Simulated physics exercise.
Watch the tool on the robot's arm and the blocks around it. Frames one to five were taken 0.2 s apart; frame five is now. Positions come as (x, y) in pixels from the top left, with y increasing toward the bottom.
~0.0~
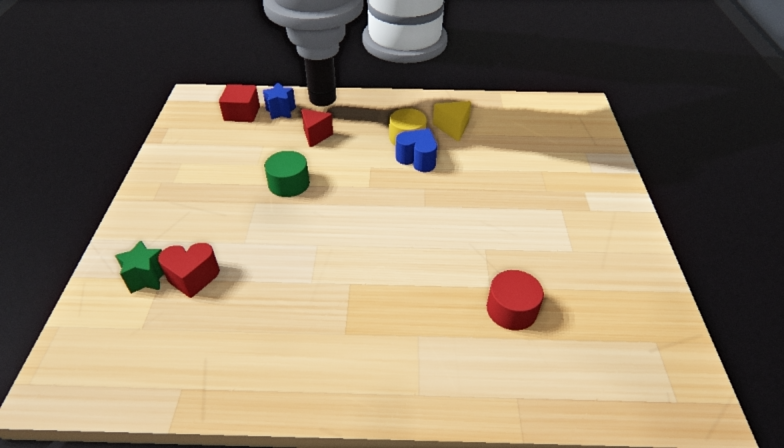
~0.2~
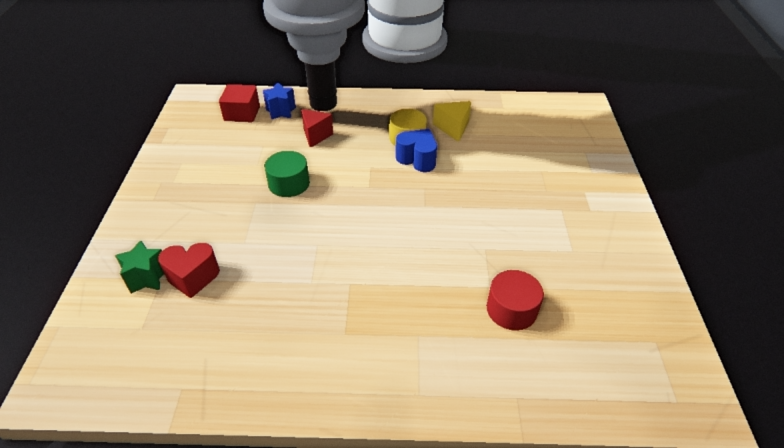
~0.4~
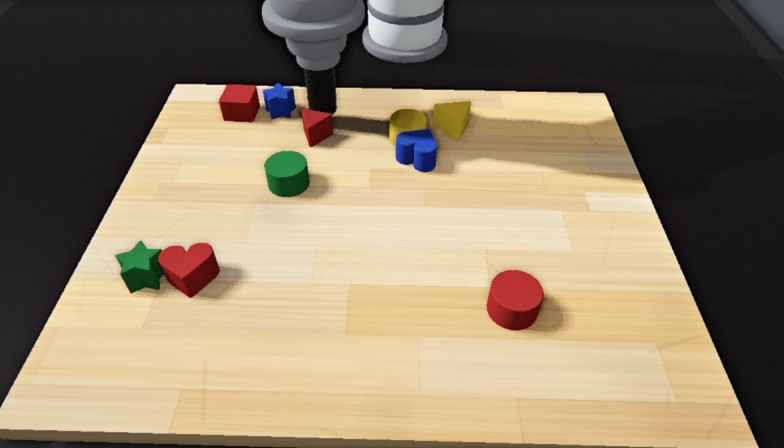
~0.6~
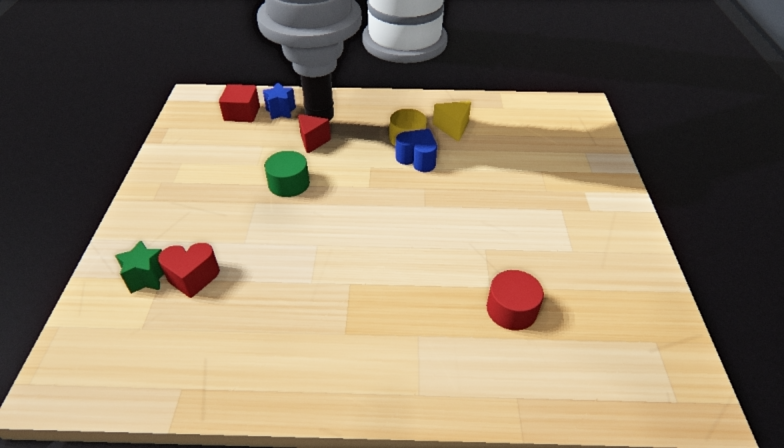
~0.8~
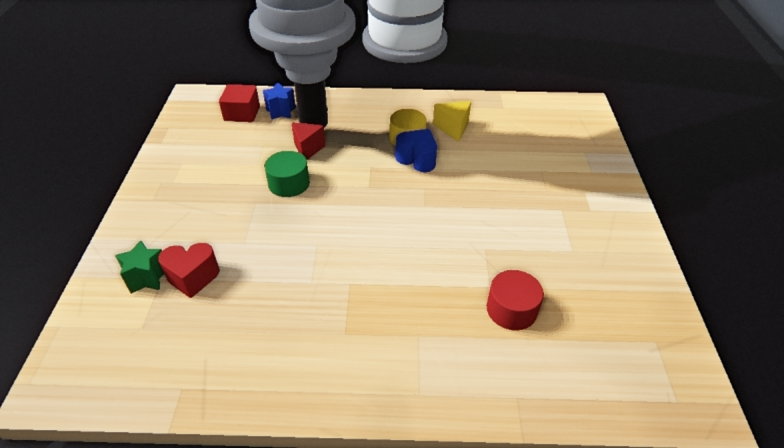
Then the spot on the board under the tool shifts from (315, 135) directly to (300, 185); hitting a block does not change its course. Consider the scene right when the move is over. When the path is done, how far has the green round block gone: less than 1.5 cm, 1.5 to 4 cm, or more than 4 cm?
Beyond 4 cm.
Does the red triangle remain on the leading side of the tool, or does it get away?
Carried ahead at the end.
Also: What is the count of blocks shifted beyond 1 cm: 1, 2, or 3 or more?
The answer is two blocks, counting only moves over 1 cm.
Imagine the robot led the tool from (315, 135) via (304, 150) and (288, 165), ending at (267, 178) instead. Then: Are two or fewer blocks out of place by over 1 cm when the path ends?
Yes
The first path, step by step. Halfway along, tool (308, 148); green round block (278, 179); red triangle (299, 155).
At the end, tool (298, 174); blue star block not moved; green round block (274, 193); red triangle (308, 182), turned 20° anticlockwise.
